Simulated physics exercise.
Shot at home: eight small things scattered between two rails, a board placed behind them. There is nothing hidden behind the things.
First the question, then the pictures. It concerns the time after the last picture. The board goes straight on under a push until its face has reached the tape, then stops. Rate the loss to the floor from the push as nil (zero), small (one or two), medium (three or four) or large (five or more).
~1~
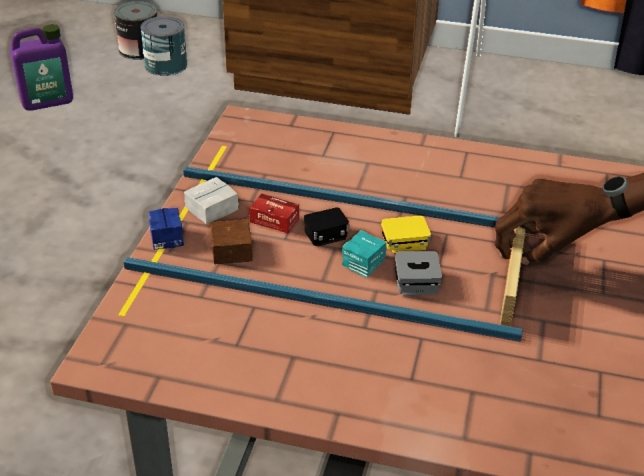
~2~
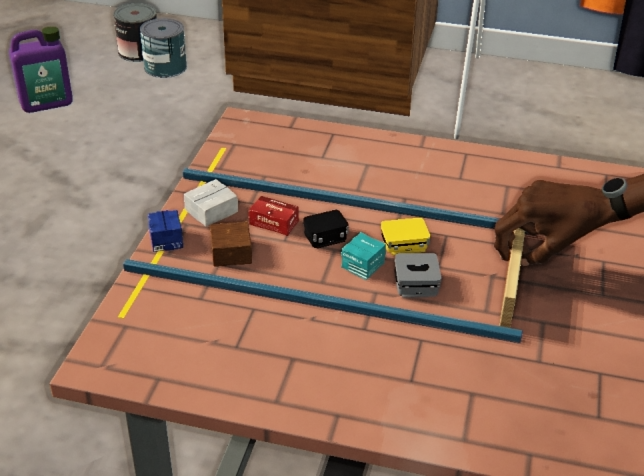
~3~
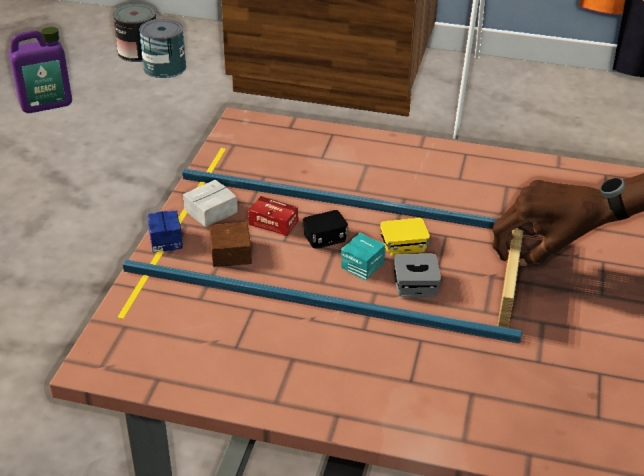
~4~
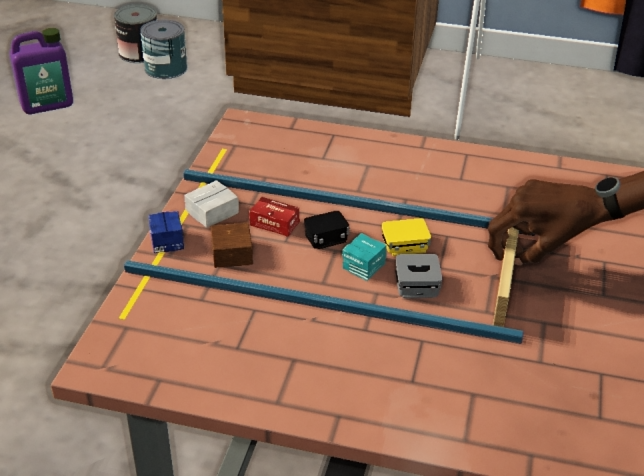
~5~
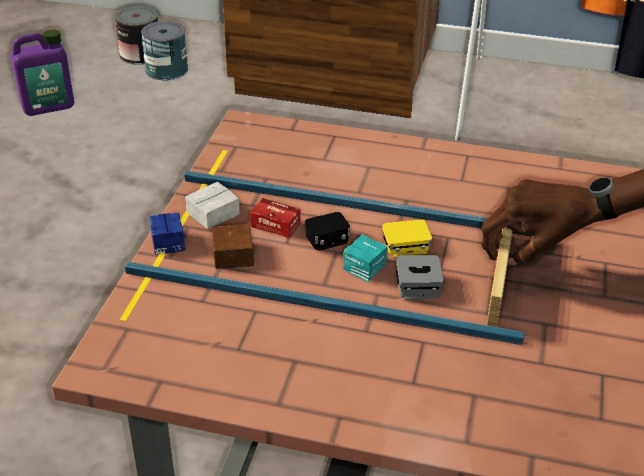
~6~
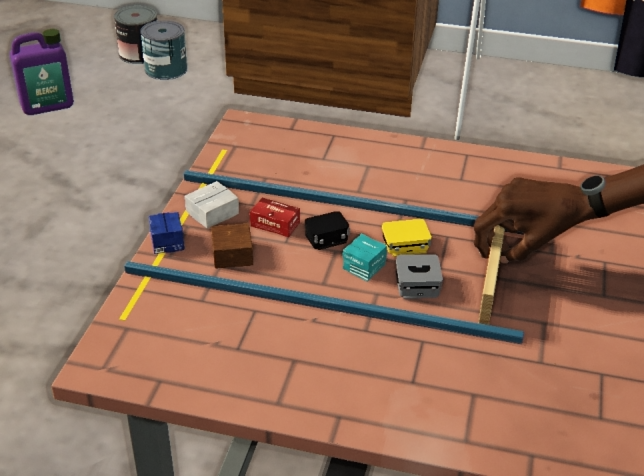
The loss is large.
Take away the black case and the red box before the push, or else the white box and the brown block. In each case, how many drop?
The count is 4 in one try and 4 in the other, in that order.
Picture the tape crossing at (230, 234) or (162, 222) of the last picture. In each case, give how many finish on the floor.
First try 3, second try 8.
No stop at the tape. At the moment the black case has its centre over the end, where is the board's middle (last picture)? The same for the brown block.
The middle is at (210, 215) when it's the black case, and at (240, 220) when it's the brown block.
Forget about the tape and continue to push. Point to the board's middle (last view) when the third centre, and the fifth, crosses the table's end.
The first one at (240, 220), the next at (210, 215).
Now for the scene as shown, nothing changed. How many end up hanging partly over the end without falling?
Overhanging: 2.
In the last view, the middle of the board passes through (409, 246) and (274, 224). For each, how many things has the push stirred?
The first count is 3, and then it's 8.
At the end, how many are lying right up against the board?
2 in contact.
Early on, none off yet; blue box at rest near (167, 233); white box at rest near (212, 205); brown block at rest near (232, 245).
A while later, none off yet; blue box travelled about its own width near (146, 228); white box travelled about its own width near (192, 195); brown block travelled about its own width near (178, 236).
Finally, the number that fall off is five or more; lost, turquoise box, black case, red box, brown block, white box and blue box.
